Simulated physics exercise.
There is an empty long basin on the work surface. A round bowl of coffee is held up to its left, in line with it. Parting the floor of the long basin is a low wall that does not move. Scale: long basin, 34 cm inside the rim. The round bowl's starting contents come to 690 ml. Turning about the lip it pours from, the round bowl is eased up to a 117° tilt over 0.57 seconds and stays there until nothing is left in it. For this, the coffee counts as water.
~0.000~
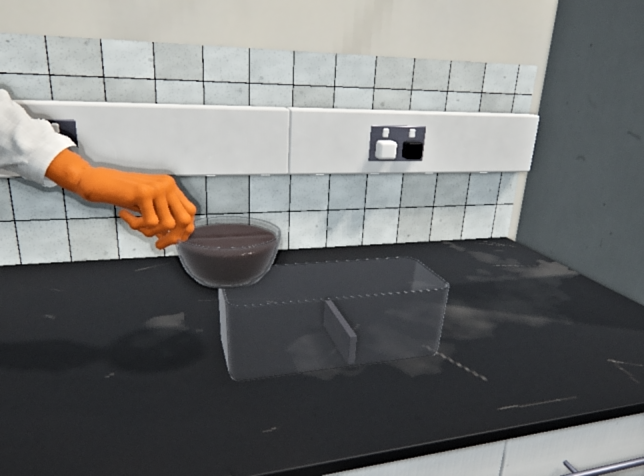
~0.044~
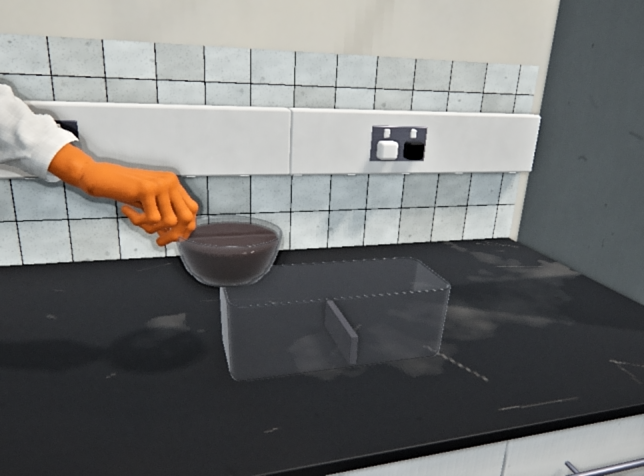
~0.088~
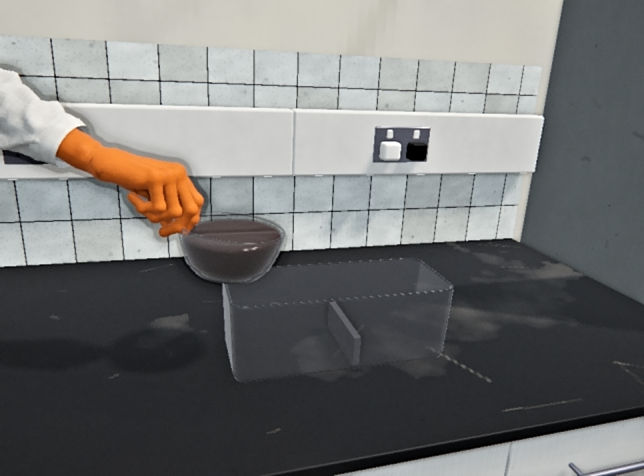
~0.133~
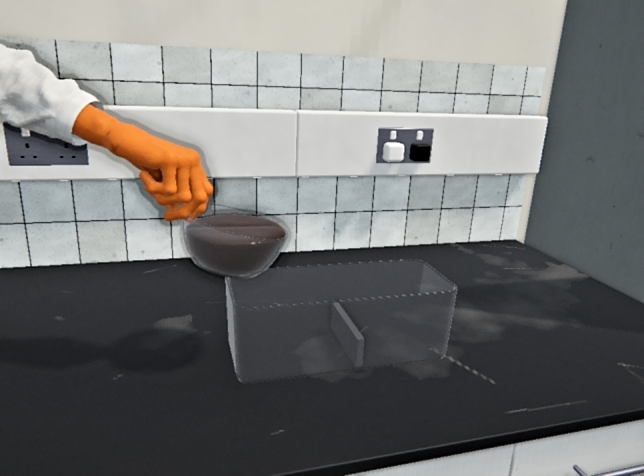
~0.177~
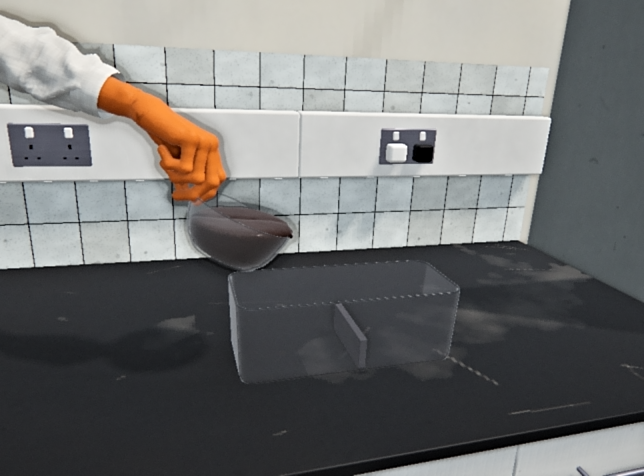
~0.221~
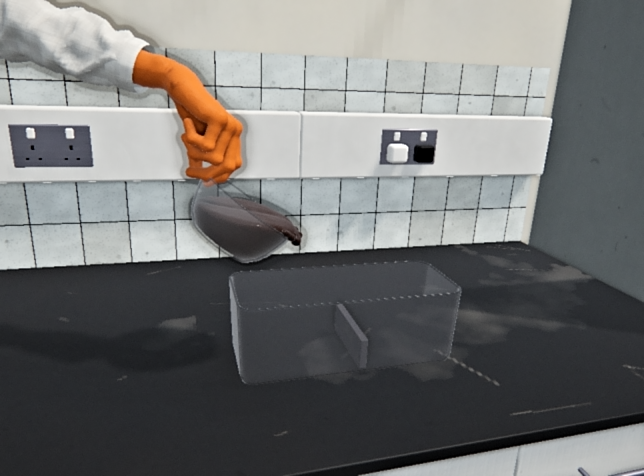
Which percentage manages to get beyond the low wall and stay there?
Beyond the low wall, roughly 53 per cent stays.
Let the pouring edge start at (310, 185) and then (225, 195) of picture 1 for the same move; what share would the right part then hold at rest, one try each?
70 per cent first, 10 per cent second.
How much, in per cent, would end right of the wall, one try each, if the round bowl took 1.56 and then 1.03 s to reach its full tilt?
Try 1: 35 %; try 2: 55 %.
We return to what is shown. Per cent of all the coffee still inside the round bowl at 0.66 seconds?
Close to 0 percent of the total.
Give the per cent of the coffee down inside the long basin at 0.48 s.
Fraction in basin: Approx. 28%.
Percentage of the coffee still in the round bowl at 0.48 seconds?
Remaining: Near 14 % of the total.
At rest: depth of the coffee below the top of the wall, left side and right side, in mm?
Left about 36 mm, while the right is about 30 mm.
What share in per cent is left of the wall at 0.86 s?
Reading: Approx. 32 per cent.
After 0.48 s the tilt is 109° and 14 per cent is still to pour, 22 is left of the wall and 6 right of it.
After 0.66 s the tilt is 117° and 0 per cent is still to pour, 27 is left of the wall and 69 right of it.
After 0.86 s the tilt is 117° and 0 per cent is still to pour, 32 is left of the wall and 43 right of it.
After 1.07 s the tilt is 117° and 0 per cent is still to pour, 40 is left of the wall and 54 right of it.
In the end 41 per cent lies left of the wall, 53 right of it and 6 outside.
